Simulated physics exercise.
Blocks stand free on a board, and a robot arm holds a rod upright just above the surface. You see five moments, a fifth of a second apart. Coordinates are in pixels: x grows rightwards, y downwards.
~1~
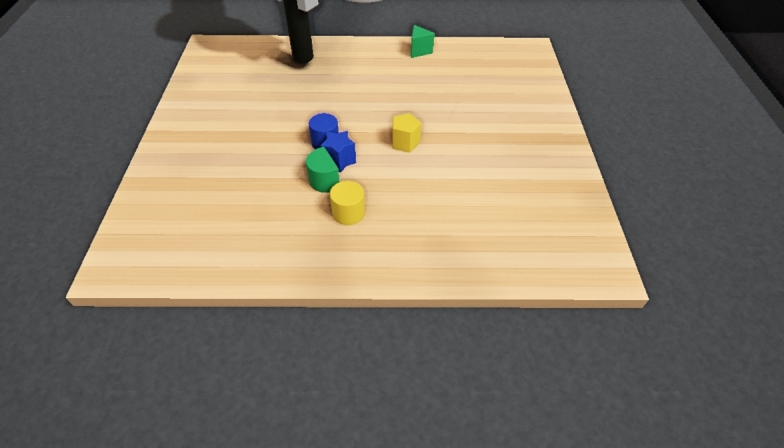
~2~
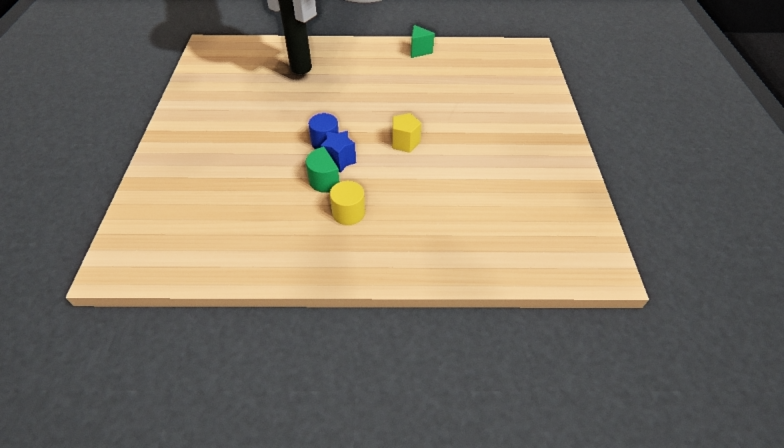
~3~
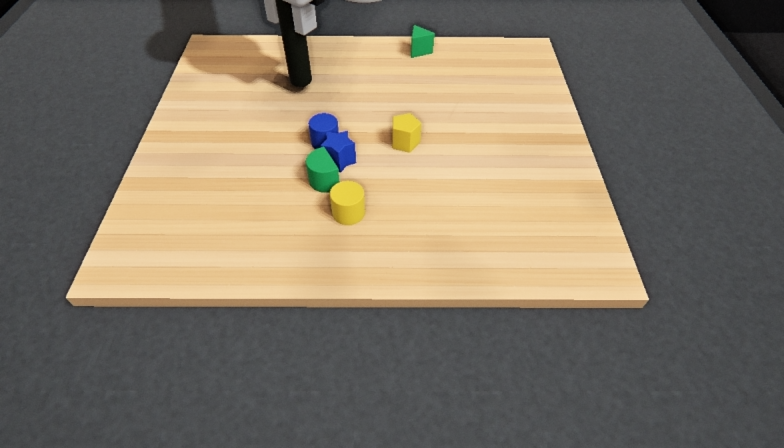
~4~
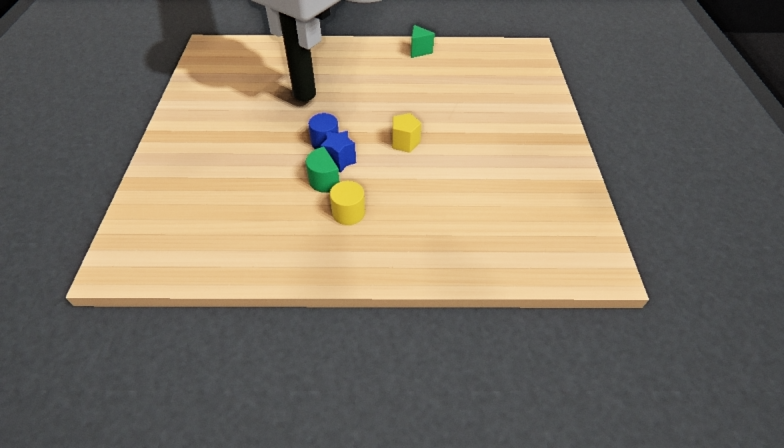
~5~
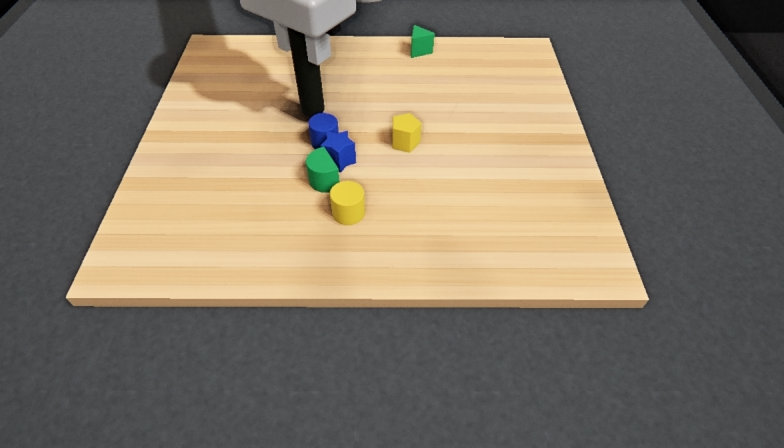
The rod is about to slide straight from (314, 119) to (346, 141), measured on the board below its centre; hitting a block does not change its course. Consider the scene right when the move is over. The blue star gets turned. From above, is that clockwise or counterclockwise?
Viewed from above: Anti-clockwise.
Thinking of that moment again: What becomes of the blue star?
At the moment the path ends, the blue star no longer stands where it did.
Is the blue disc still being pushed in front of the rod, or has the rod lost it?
It comes off the rod's front.
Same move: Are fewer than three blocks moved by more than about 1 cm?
Final answer: No.
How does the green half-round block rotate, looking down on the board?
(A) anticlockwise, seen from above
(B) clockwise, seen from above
Choice B: Clockwise, seen from above.
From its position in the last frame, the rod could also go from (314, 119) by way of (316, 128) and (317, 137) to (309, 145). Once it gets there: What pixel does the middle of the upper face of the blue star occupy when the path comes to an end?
I'd expect the centre of its top face to be at (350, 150).
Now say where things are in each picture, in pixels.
Tip of the rod at (303, 58), middles of tops, green half-round block at (321, 160), blue disc at (323, 122), blue star at (338, 140), yellow pentagonal block at (406, 122), in the first frame.
Rod at (301, 69), nothing pushed, in the second frame.
Rod at (301, 81), nothing pushed, in the third frame.
Rod at (305, 95), nothing pushed, in the fourth frame.
Rod at (313, 110), green half-round block at (321, 160), blue disc at (323, 122), blue star at (338, 140), yellow pentagonal block at (406, 122), in the fifth frame.
What follows on the original path. Halfway along, rod at (329, 121); green half-round block at (320, 166); blue disc at (325, 127); blue star at (339, 144), turned 15° anticlockwise.
At the end, rod at (345, 132); green half-round block at (321, 173), turned 35° clockwise; blue disc at (327, 135); blue star at (343, 150), turned 30° anticlockwise; yellow pentagonal block unmoved.
